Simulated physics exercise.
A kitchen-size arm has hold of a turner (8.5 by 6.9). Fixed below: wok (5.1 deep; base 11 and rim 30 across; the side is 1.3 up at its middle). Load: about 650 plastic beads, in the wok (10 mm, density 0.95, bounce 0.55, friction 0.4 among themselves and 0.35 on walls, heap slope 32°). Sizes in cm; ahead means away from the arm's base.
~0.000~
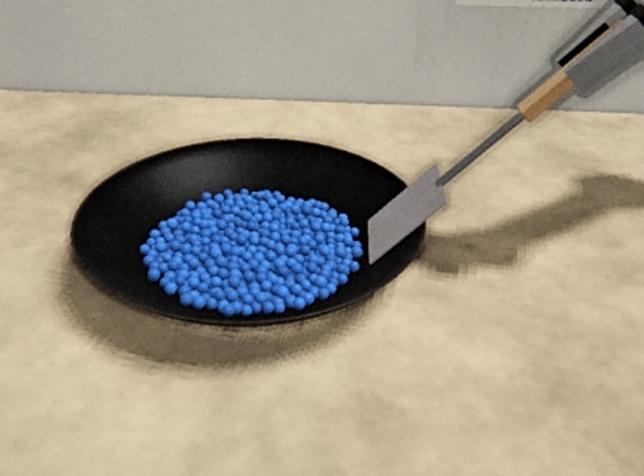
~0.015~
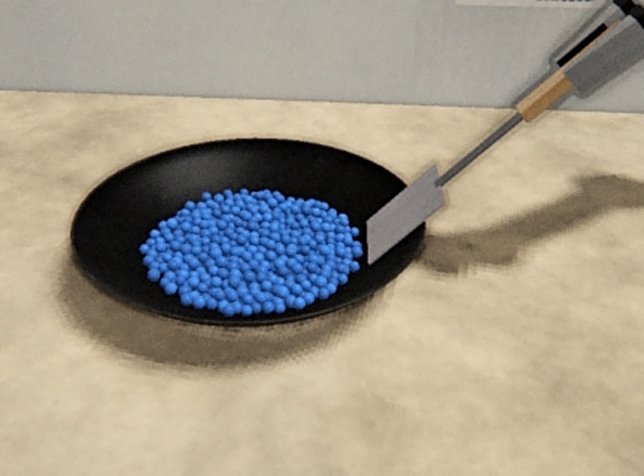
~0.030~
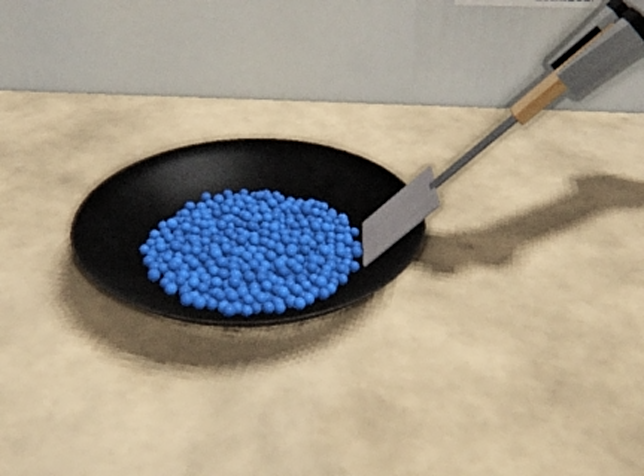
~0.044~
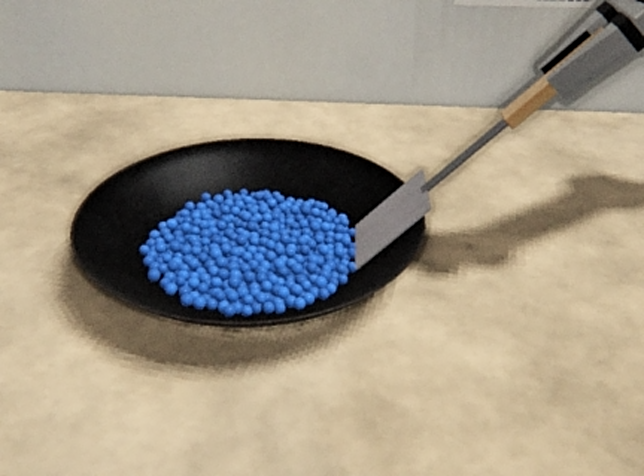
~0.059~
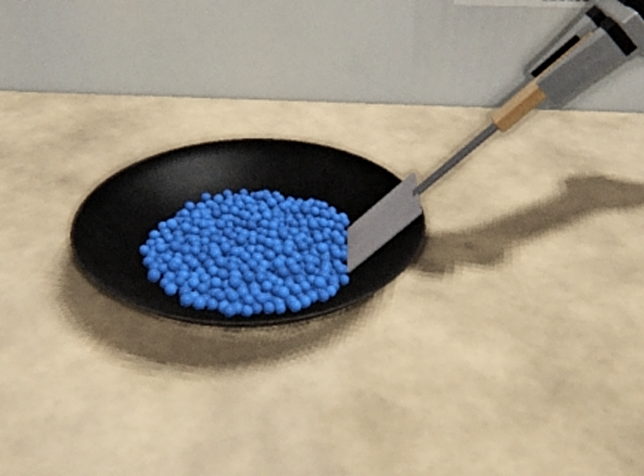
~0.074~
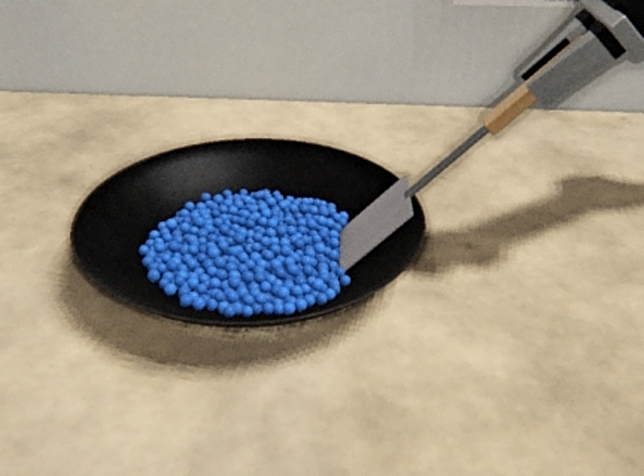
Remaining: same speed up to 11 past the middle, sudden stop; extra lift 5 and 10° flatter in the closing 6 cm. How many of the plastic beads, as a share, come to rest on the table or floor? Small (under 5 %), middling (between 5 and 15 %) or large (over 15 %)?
Answer: Middling; between 5 and 15 % of the plastic beads finish on the table or floor.
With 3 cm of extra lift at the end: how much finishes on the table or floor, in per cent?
About 10 per cent.
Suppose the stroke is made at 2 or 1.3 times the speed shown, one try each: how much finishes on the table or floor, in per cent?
Some 20 and 10 per cent.
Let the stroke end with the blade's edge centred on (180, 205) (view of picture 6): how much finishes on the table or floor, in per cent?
Some 0 per cent.
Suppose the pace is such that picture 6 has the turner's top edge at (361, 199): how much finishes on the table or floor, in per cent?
Some 25 per cent.
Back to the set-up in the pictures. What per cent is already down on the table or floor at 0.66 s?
Some 8 per cent.
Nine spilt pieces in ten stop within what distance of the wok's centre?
Roughly 50 cm.
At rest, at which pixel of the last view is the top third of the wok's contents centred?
Near (168, 235).
By 0.23 s, sloping 48°, highest piece 4 above the table; 649 in the wok.
By 0.38 s, sloping 46°, highest piece 5 above the table; 649 in the wok.
By 0.66 s, sloping 38°, highest piece 5 above the table; 602 in the wok, 47 on the table or floor.
By 1.71 s, sloping 38°, highest piece 5 above the table; 602 in the wok, 47 on the table or floor.
Final count, 602 in the wok, 47 on the table or floor. That is 7 % on the table or floor.
